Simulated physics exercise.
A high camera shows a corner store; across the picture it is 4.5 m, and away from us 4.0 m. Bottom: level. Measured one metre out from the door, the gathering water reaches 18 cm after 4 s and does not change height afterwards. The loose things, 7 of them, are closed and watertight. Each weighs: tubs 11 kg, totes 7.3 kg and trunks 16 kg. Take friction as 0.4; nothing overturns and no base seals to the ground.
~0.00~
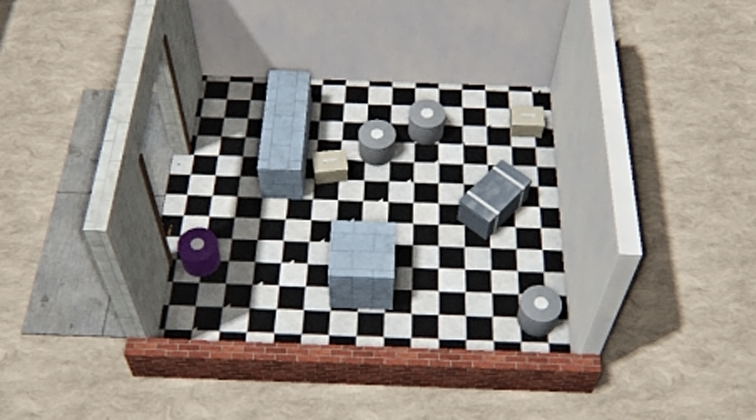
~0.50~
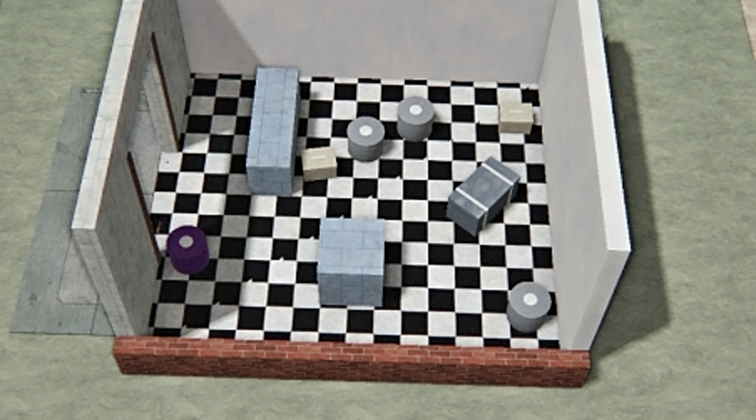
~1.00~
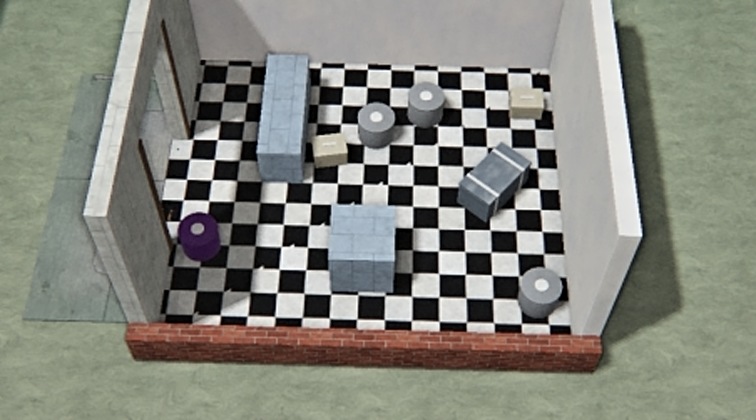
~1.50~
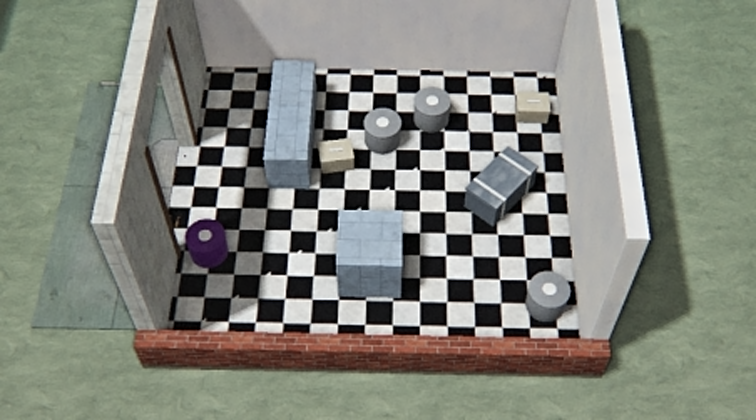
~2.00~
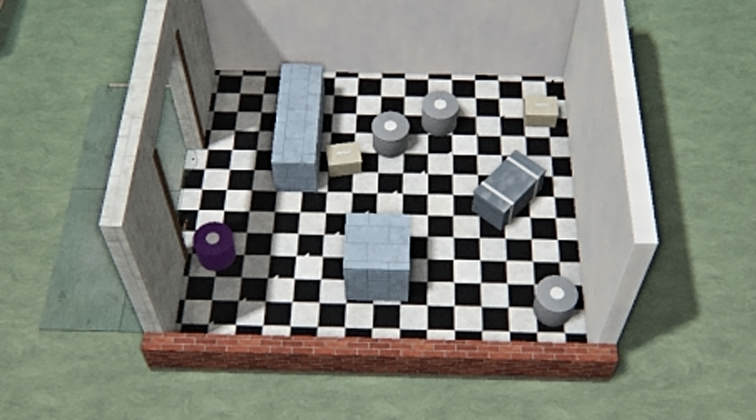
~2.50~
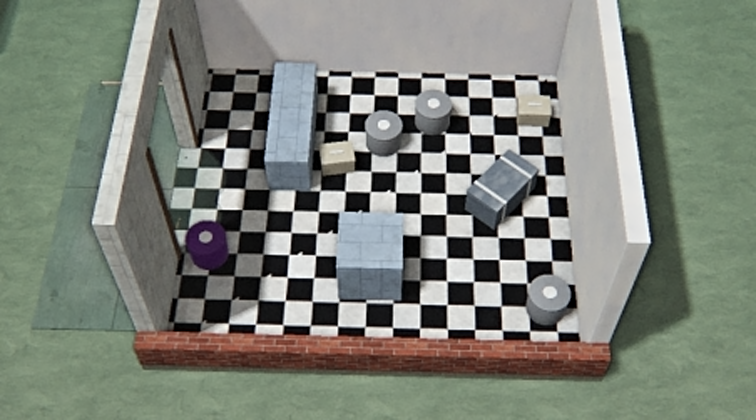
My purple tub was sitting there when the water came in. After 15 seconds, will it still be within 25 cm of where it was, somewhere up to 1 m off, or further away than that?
It will be somewhere up to 1 m off.
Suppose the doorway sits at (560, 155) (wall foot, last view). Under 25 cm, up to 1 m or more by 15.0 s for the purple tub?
You'd see the purple tub edge over a bit.
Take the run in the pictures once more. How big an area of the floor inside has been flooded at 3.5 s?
2.0 m2.
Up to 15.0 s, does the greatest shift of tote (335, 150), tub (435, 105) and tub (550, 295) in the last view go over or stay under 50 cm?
In that order: Below, above, above.
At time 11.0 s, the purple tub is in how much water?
I'd put it at about 7 cm.
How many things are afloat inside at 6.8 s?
At that time, 0.
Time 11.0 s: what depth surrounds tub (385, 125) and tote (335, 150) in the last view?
Close to 4 and 2 centimetres.
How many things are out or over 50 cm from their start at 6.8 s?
The number I get is 0.
After 3.5 s the purple tub is near (206, 237), 0.0 m from its start, aground; 0 afloat.
After 6.8 s the purple tub is near (213, 250), 0.2 m from its start, aground; 0 afloat.
After 11.0 s the purple tub is near (261, 299), 1.0 m from its start, afloat; 4 afloat.
After 15.0 s the purple tub is near (220, 264), 0.4 m from its start, afloat; 7 afloat.
